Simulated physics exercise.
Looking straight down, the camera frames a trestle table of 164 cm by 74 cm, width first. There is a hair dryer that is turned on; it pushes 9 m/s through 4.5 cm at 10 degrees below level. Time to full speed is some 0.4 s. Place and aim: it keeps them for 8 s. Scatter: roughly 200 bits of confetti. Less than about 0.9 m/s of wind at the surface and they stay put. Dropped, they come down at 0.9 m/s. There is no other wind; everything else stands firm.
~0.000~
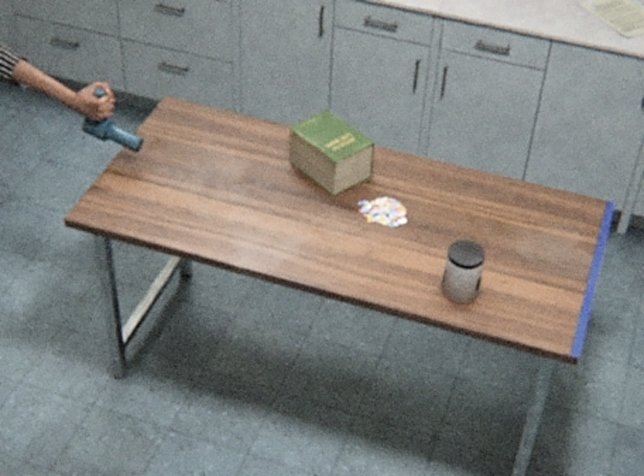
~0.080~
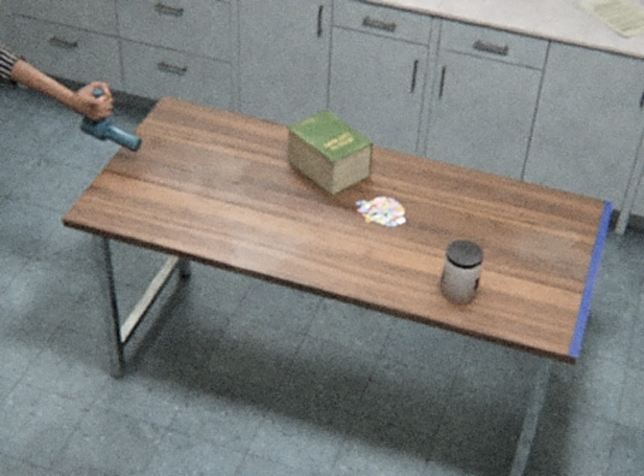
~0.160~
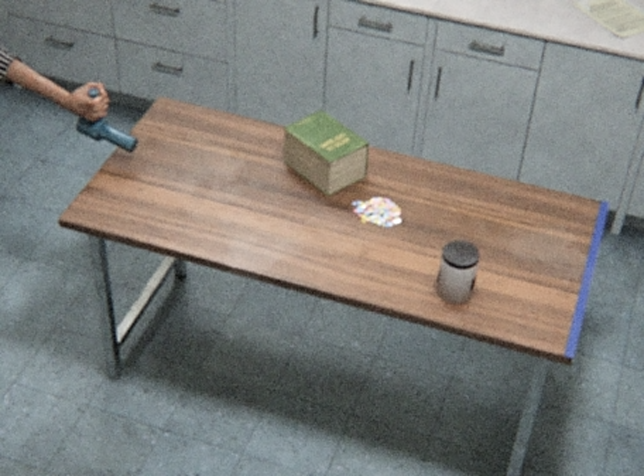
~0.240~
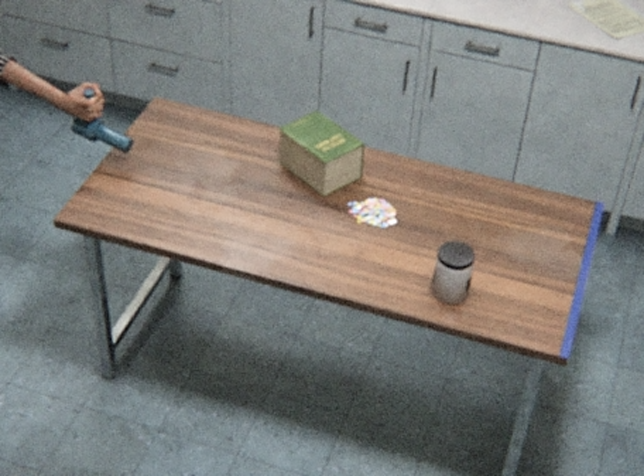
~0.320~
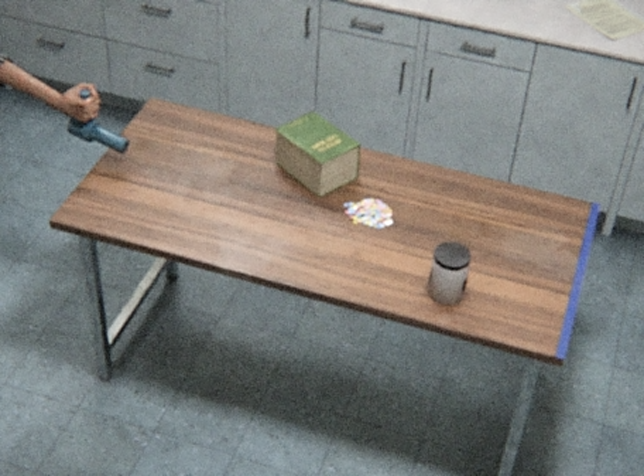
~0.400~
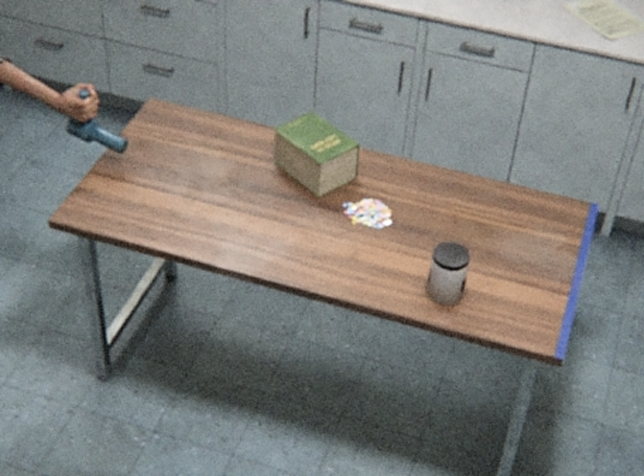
A hand holds a blue hair dryer at the left end of a wooden table, pointing it toward a green book, a small pile of confetti and a dark-lidded jar, all motionless while the view shifts slightly.
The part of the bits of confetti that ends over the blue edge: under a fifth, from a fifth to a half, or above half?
Size: Above half.
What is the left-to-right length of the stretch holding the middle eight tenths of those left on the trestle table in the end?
Roughly 60 cm from left to right.
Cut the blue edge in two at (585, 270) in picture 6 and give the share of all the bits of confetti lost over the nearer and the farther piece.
Estimate: Nearer ~ 10 %; farther ~ 70 %.
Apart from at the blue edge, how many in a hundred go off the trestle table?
The figure is near 0 %.
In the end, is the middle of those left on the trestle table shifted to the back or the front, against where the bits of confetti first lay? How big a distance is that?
It drifted backwards, around 15 cm in all.
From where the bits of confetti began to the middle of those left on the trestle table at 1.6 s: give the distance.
Around 35 cm from the start.
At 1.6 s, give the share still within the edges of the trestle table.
Reading: About 70 %.
After 1.6 s, 84 % are on the move or not yet settled, 30 % are over the blue edge; the middle of those still in play is near (480, 220).
After 2.6 s, 50 % are on the move or not yet settled, 54 % are over the blue edge; the middle of those still in play is near (475, 216).
After 4.4 s, 34 % are on the move or not yet settled, 68 % are over the blue edge; the middle of those still in play is near (484, 215).
After 8.0 s, at the end, 78 % are over the blue edge; the middle of those still in play is near (470, 211).
